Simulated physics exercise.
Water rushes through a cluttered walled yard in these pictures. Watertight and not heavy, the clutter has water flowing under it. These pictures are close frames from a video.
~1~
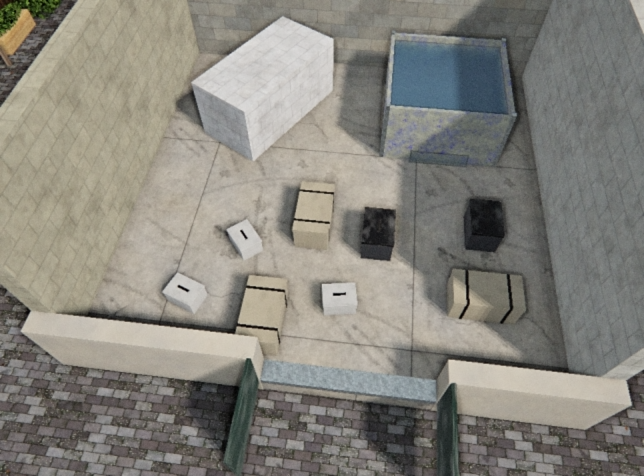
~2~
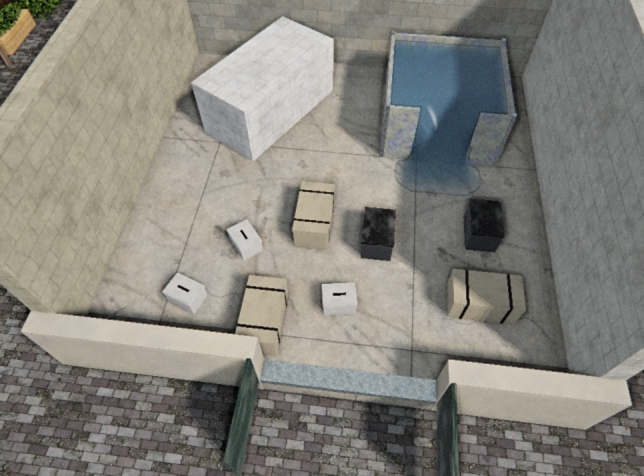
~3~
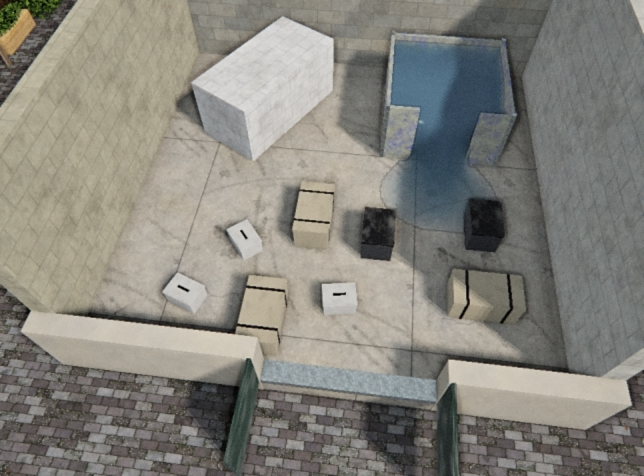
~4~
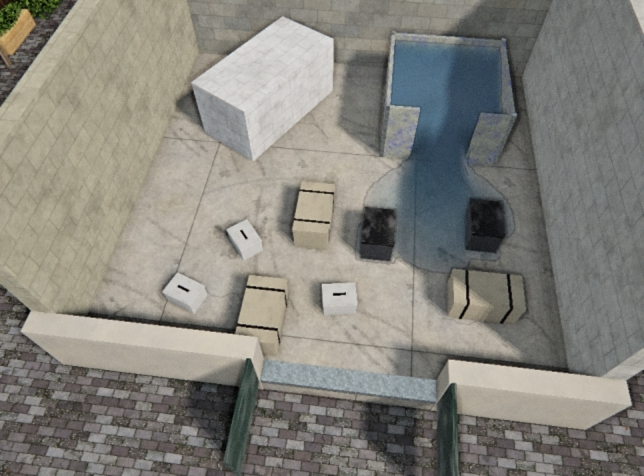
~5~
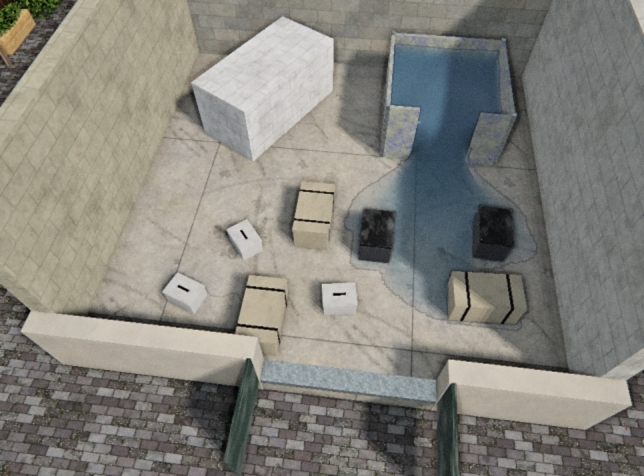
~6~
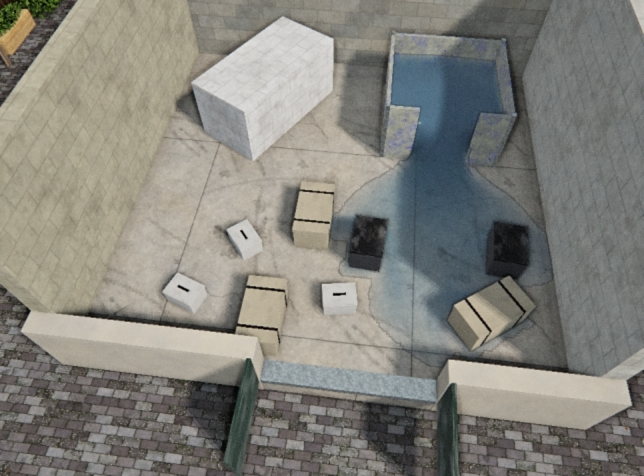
Water pours from a walled tank across a yard, shifting two dark boxes and a tan one.
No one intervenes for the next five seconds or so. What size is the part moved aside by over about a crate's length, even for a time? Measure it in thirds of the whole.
It climbs to two thirds.
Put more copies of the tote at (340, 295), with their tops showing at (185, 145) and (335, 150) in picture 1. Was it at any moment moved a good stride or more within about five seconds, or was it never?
First one missed the mark, second one missed the mark.
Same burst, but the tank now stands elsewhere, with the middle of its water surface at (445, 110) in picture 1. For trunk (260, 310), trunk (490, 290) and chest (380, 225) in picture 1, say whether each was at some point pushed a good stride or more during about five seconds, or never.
The first: Travelled far enough; the second: Travelled far enough; the third: Travelled far enough.
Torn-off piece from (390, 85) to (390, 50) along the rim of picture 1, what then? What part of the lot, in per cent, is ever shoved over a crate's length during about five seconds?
That works out to some 60 %.
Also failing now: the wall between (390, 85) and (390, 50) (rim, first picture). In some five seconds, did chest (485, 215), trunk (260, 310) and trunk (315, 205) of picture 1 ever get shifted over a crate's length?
Working through them in order, the first not displaced that far, the second gets shoved clear and the last gets shoved clear.
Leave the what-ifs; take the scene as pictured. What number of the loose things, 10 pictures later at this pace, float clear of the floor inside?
That number is 3.
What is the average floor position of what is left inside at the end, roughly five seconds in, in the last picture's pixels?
On the floor of the last picture, roughly (218, 253).
A moment on, 3 of 8 are well off their spots; 1 afloat.
Next, 6 of 8 are well off their spots; 3 afloat.
Later, 8 of 8 are well off their spots; 5 afloat.
In the end, 8 of 8 are well off their spots, and 8 have been at some point; 5 afloat.
